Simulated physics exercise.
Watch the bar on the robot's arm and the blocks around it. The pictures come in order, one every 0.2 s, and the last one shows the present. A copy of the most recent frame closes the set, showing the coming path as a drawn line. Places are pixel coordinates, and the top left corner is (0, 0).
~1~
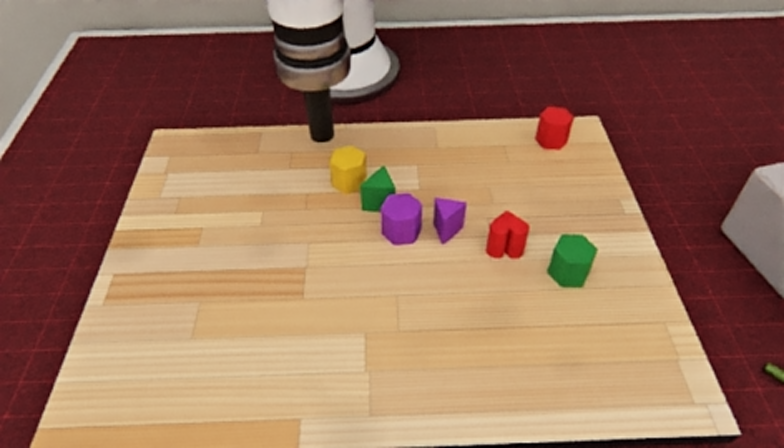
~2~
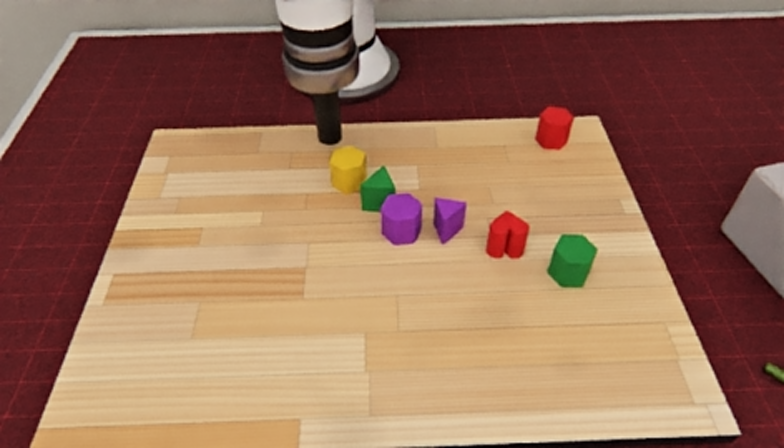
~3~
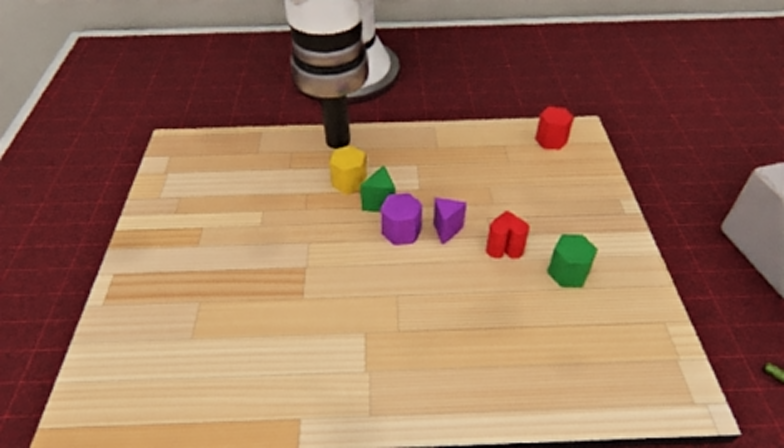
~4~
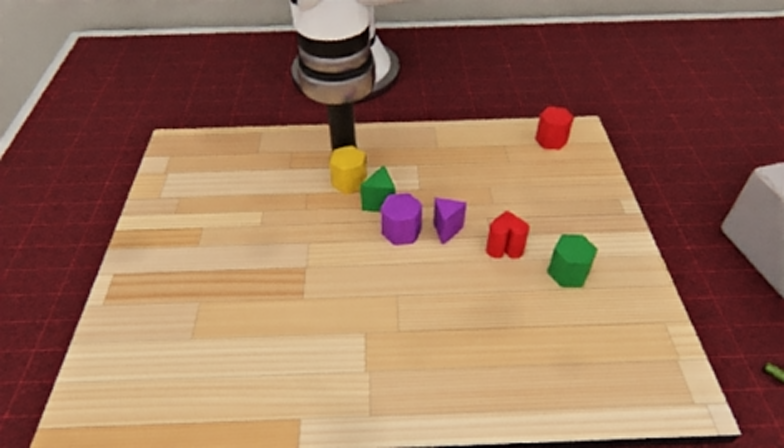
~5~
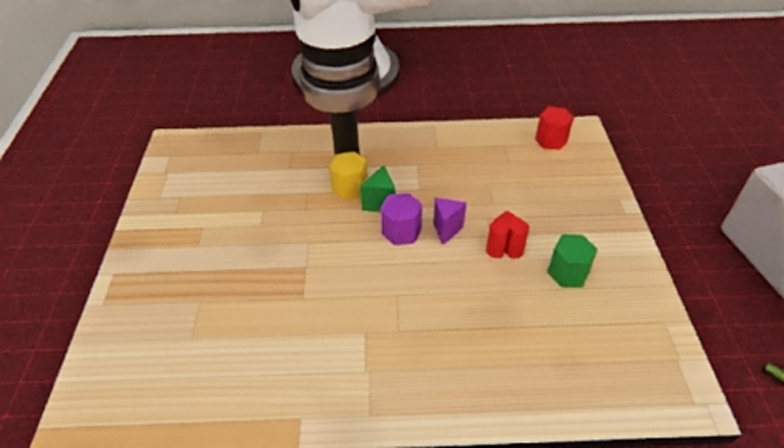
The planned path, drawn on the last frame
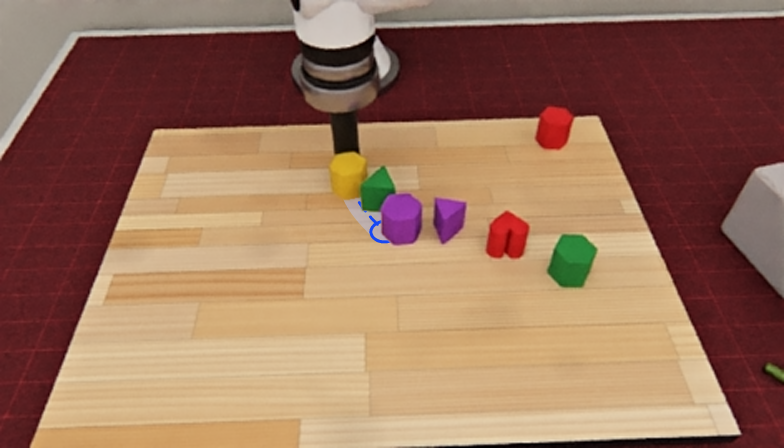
At first, a robot arm holds its dark bar near the back edge of a wooden board, behind a yellow hexagon and other coloured blocks. The bar shifts slightly right, then moves forward to the yellow hexagon and nudges it a little toward the viewer, while the other blocks stay still.
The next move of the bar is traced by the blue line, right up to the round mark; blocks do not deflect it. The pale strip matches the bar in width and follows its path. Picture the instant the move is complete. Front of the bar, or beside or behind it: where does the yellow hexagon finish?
Shed along the way.
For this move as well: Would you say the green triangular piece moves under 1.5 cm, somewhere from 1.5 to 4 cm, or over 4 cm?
The shift is from 1.5 to 4 cm.
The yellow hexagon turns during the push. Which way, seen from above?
Its spin: Clockwise.
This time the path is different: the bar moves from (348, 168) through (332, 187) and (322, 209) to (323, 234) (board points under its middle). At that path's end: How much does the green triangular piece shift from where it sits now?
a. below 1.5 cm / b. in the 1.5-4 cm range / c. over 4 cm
My pick is a.
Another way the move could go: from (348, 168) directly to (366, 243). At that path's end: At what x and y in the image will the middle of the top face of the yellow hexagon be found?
The top centre is at (339, 236).
Path on the board, from (348, 168) by way of (358, 201) to (385, 231).
The first path, step by step. One third of the way, bar at (352, 178); yellow hexagon at (348, 186), turned 20° clockwise; green triangular piece at (382, 181), turned 20° anticlockwise.
Two thirds of the way, bar at (365, 199); yellow hexagon at (349, 208), turned 55° clockwise; green triangular piece at (389, 185), turned 40° anticlockwise.
At the end, bar at (384, 219); yellow hexagon at (348, 213), turned 70° clockwise; green triangular piece at (397, 185), turned 65° anticlockwise; purple hexagon at (417, 212); purple triangular piece in place.
